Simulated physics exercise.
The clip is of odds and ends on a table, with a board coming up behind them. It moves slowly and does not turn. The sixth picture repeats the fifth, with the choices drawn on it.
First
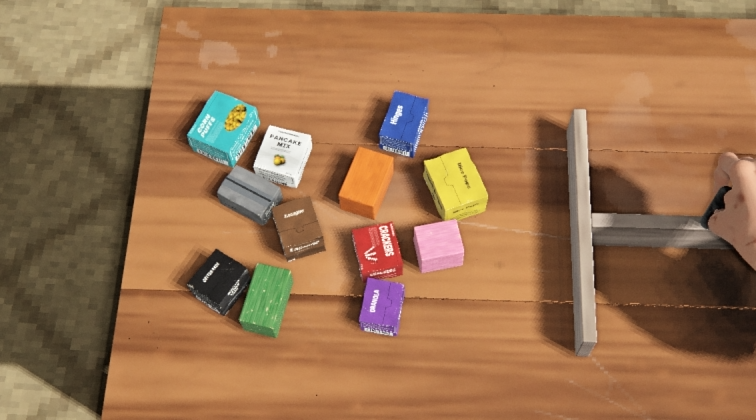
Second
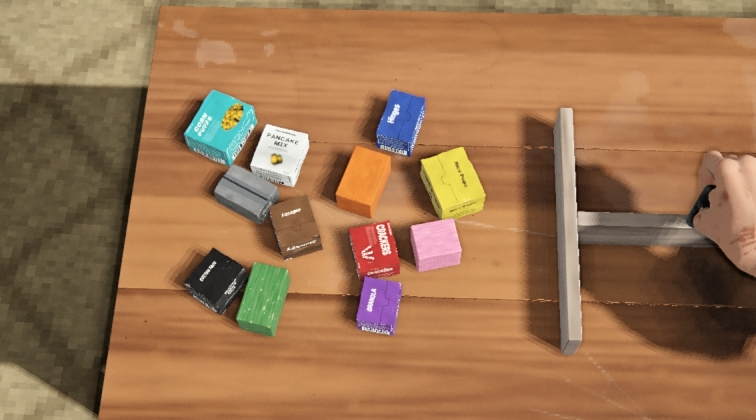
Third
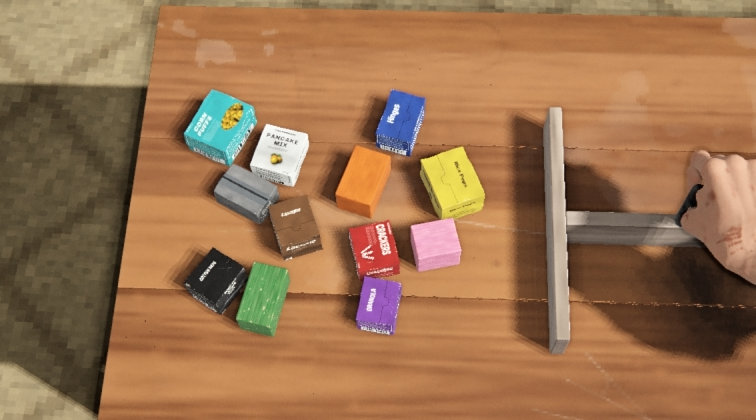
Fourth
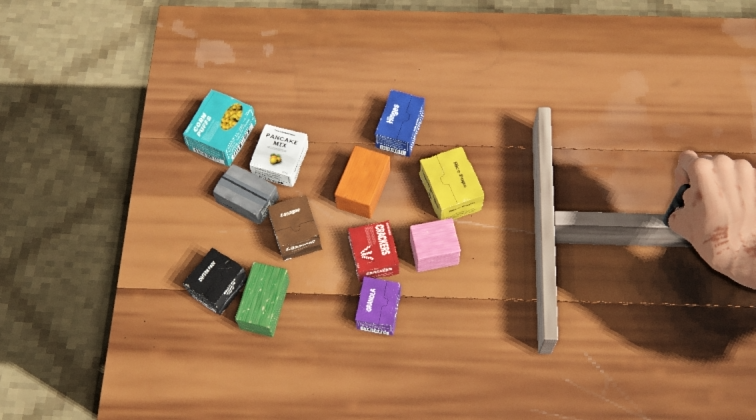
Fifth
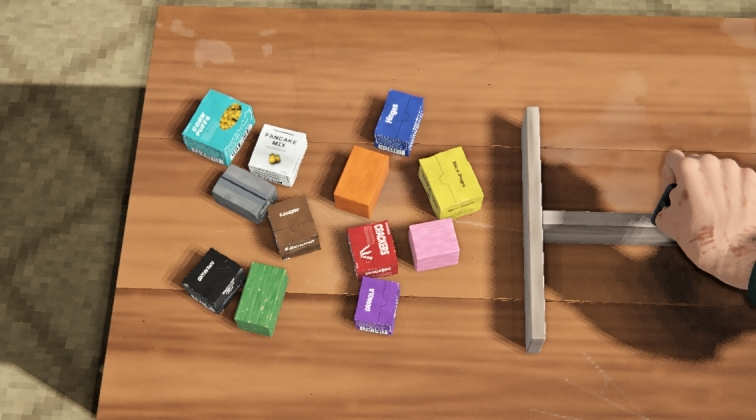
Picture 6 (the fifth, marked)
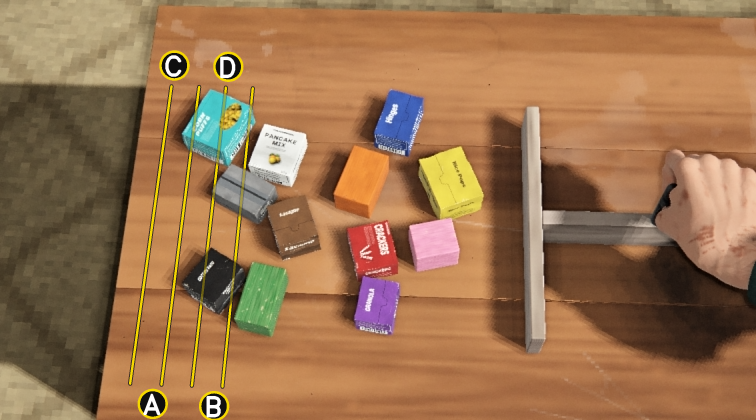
On a wooden tabletop, a hand slowly sliding a grey T-shaped board leftward toward scattered small coloured boxes and blocks, which stay still.
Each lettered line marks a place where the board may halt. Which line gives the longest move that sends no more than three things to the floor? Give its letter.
No farther than D.
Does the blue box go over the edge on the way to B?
By then, no.
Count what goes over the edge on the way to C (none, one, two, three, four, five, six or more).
In all, six or more.
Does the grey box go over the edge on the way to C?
By then, yes.
On the marked copy, A at (181, 226); B at (239, 228); C at (152, 226); D at (210, 227).
With D. Early on, board (415, 213); blue box (392, 123); red packet (343, 251).
Further on, board (298, 210); turquoise packet (186, 103); brown packet (186, 236).
At the end, board (209, 208); brown packet over the edge; grey box over the edge; three fallen.
As for the rest, A drops eight; B is within the limit but short; C drops eight.
